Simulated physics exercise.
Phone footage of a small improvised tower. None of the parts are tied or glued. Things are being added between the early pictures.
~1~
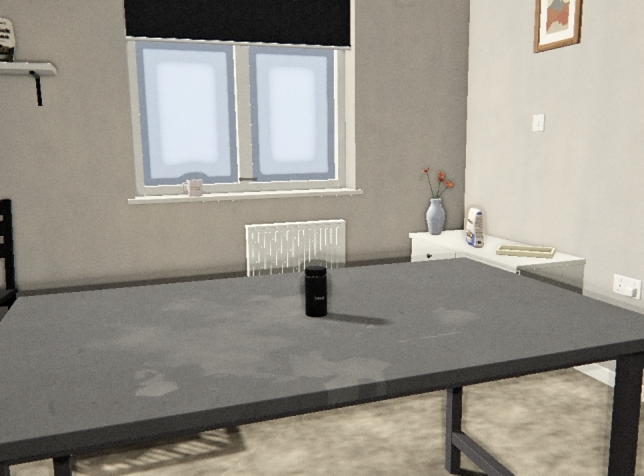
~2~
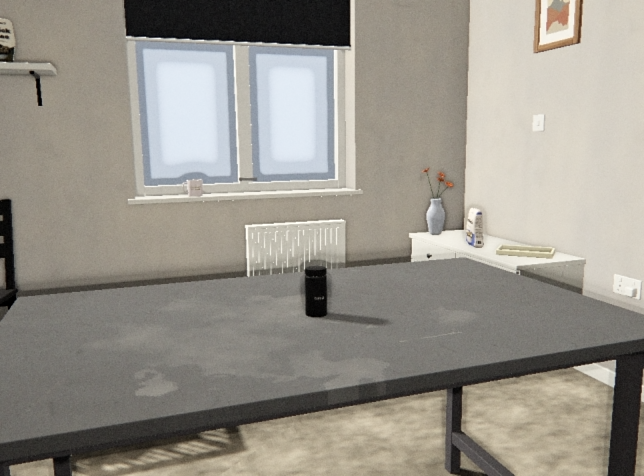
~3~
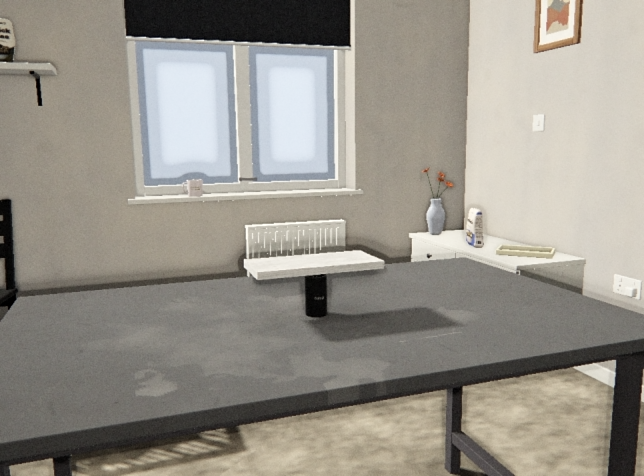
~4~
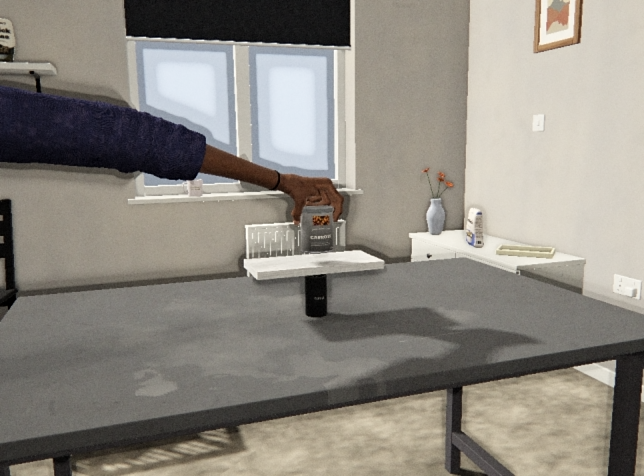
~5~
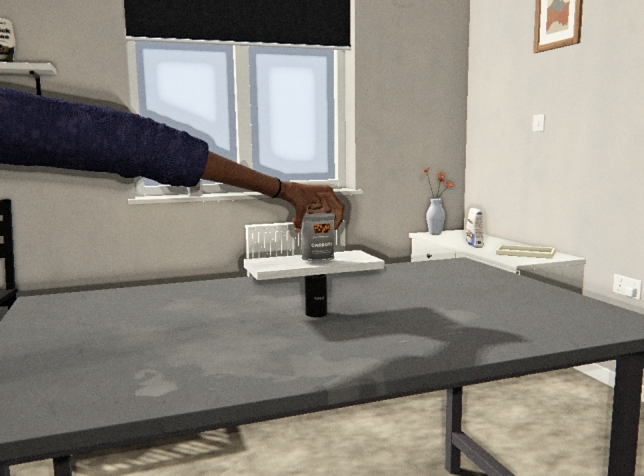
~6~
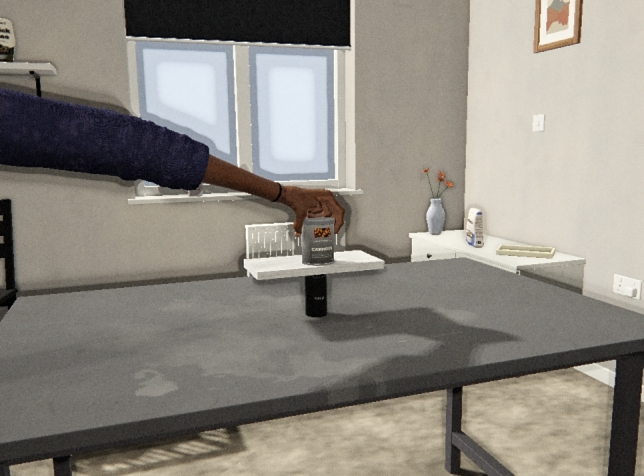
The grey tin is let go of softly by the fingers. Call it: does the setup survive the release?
It survives.
Then, 0.70 s after the last picture, nothing has stirred.
Then, 1.70 s after the last picture, grey tin resting near (318, 241).
At rest, all 3 in place. Seen from the same camera at the end, grey tin near (318, 241). The stack holds.
